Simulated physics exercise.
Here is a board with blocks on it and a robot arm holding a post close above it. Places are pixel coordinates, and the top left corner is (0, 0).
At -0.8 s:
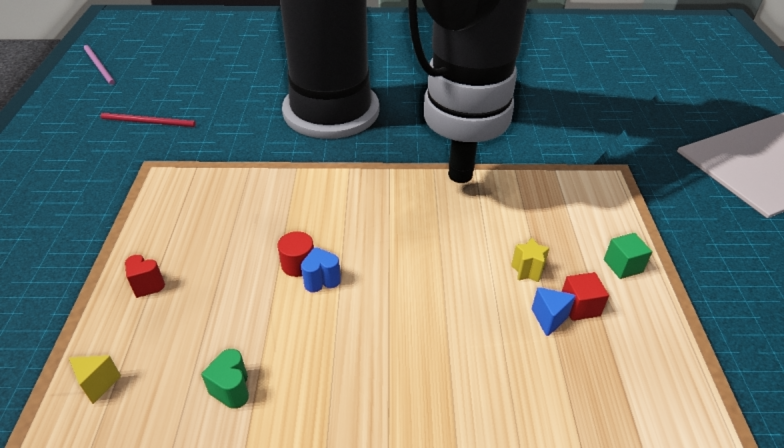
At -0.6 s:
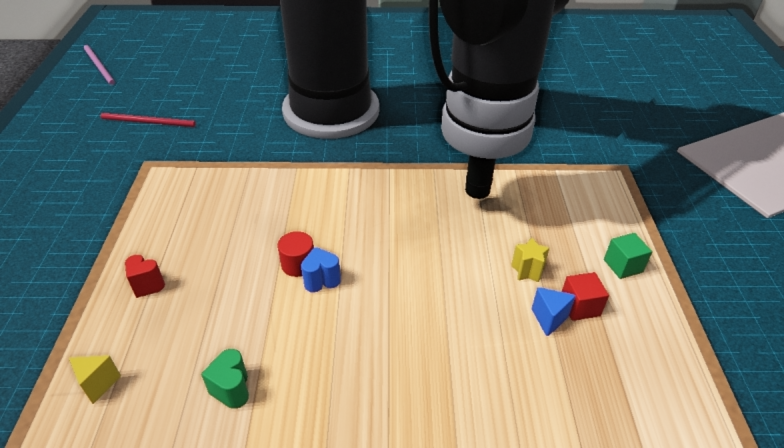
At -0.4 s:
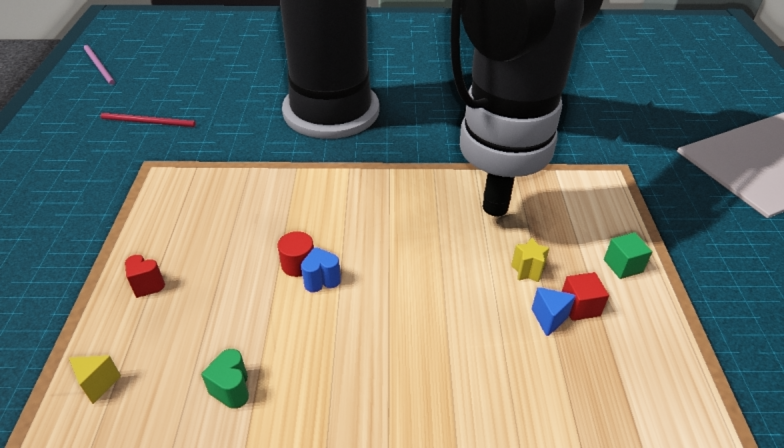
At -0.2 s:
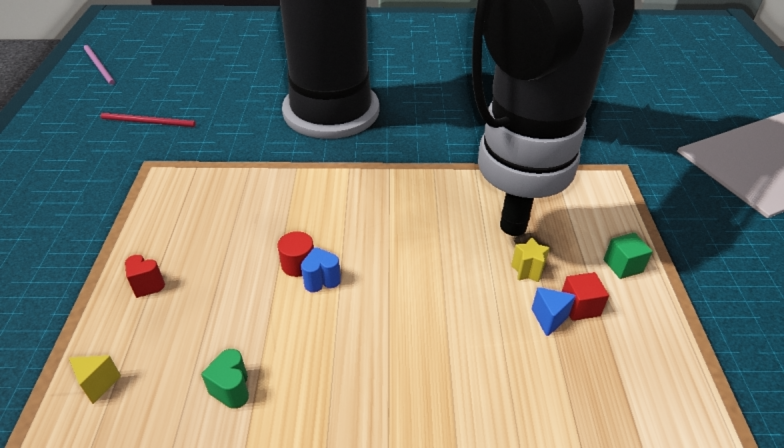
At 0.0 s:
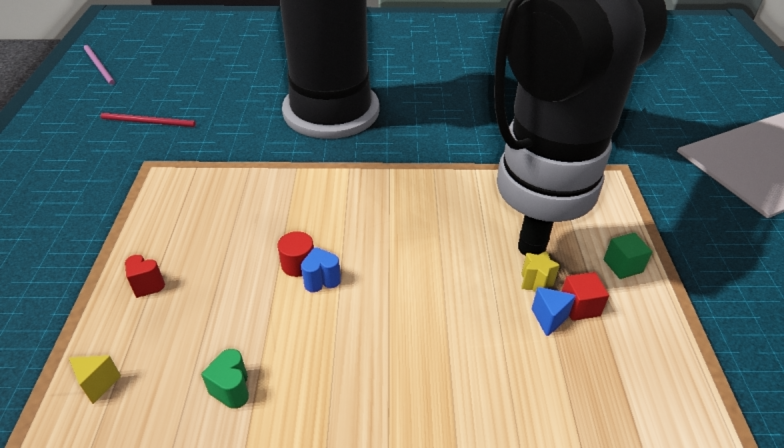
A black robot arm with a silver collar and a dark post stands over a pale wooden board on a teal gridded surface, seen from above at a fixed angle. Red, blue, green and yellow blocks lie in groups left and right, with two thin sticks at upper left. The post moves right and toward the viewer, then nudges the yellow star slightly toward the blue and red blocks.
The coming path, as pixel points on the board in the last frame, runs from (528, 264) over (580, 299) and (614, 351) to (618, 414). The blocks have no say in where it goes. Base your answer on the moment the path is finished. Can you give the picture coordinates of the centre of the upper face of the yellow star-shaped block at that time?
In the picture, it is at (564, 284).
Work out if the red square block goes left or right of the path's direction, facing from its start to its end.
Facing from start to end, it will go to the right.
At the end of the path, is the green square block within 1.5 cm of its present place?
The answer is yes.
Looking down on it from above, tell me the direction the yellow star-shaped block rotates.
It turns round clockwise.
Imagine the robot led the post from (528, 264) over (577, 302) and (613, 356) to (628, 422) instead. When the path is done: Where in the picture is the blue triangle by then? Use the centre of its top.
Somewhere near (551, 314).
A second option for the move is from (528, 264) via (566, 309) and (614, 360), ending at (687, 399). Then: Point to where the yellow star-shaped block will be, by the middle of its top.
The point I'd pick in the picture is (595, 347).
On the path given first. One third of the way, post at (586, 285); yellow star-shaped block at (563, 284), turned 80° clockwise; blue triangle at (553, 304); red square block at (602, 302).
Two thirds of the way, post at (621, 337); yellow star-shaped block at (564, 284), turned 85° clockwise; blue triangle at (552, 304); red square block at (633, 360), turned 20° clockwise.
At the end, post at (625, 401); yellow star-shaped block at (564, 284), turned 85° clockwise; blue triangle at (552, 304); red square block at (656, 427), turned 25° anticlockwise; green square block still.
